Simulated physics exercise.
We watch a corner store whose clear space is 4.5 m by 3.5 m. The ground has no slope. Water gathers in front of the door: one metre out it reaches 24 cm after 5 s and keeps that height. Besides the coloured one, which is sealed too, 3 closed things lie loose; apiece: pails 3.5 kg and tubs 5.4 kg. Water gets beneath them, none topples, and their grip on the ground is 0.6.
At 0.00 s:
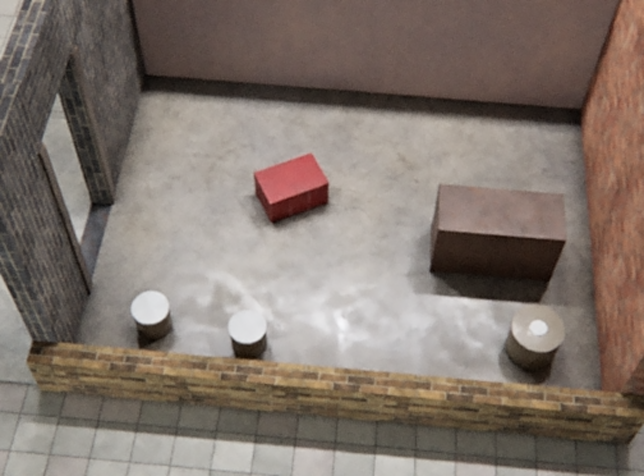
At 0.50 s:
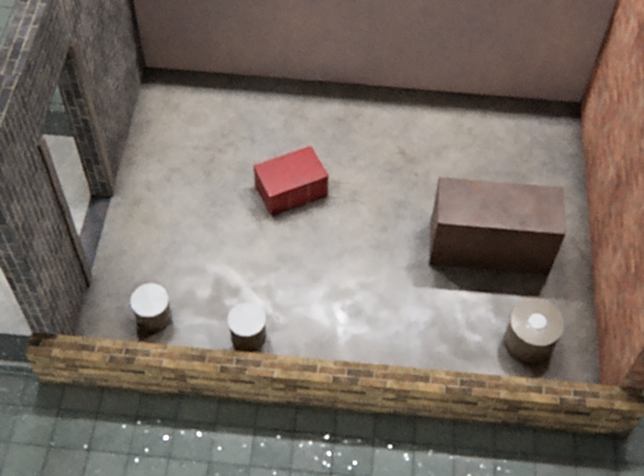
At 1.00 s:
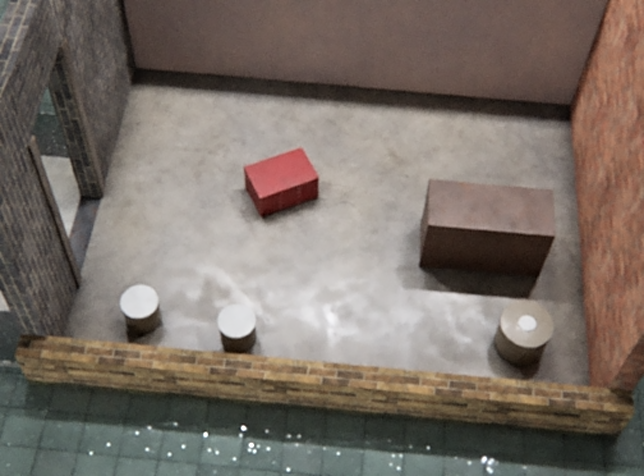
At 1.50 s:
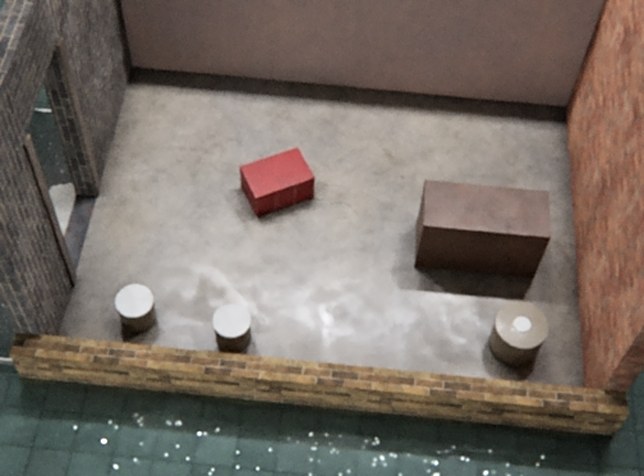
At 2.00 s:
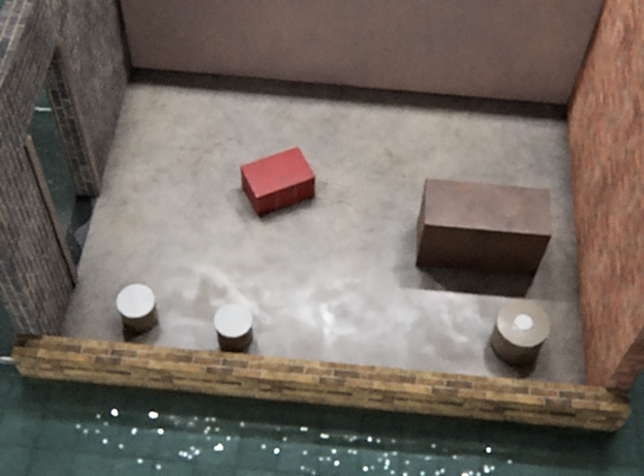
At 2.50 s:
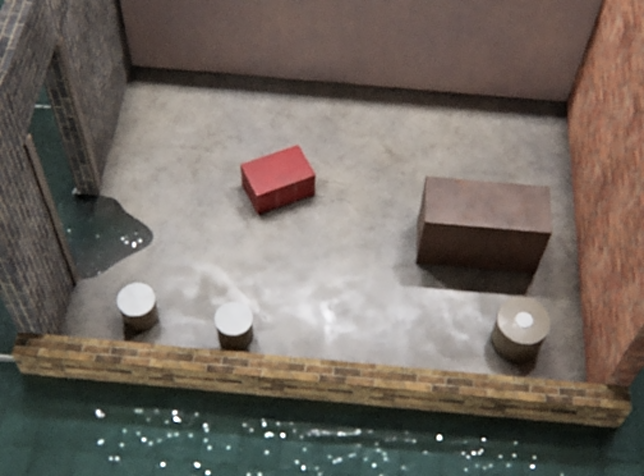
Dark green water spreads over the pale paving outside a corner store with a bare grey floor, seen from high above. Inside, a red box sits left of centre, a larger brown block stands right, and two pale cylinders and a wider tan one line the low front wall. The water rises, glinting, then slips through the left doorway in a small dark patch, as the camera shifts slightly and the objects stay still.
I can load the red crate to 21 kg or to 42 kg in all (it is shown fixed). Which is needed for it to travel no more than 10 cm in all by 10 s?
For it, the smaller load will do.
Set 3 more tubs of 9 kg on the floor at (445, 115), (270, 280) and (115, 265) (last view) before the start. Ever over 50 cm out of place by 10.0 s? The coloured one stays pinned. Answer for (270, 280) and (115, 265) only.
In that order: Past it, more.
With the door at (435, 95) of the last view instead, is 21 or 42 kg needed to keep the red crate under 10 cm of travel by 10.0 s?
Then the smaller load will do.
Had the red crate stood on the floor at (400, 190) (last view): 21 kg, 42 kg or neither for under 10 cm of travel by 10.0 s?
Either load holds.
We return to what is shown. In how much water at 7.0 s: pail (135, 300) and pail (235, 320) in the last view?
Roughly 5 and 7 cm.
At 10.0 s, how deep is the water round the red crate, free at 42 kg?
Roughly 5 cm.
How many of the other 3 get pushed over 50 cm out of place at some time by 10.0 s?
2 of them.
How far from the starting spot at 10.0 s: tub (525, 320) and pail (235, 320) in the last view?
In that order: 60 cm, 300 cm.
After 3.5 s the red crate would be 0 cm from its start with 21 kg and 0 cm from its start with 42 kg; 0 cm of water round it then.
After 4.5 s the red crate would be 0 cm from its start with 21 kg and 0 cm from its start with 42 kg; 3 cm of water round it then.
After 7.0 s the red crate would be 0 cm from its start with 21 kg and 0 cm from its start with 42 kg; 4 cm of water round it then.
After 10.0 s the red crate would be 0 cm from its start with 21 kg and 0 cm from its start with 42 kg; 5 cm of water round it then.
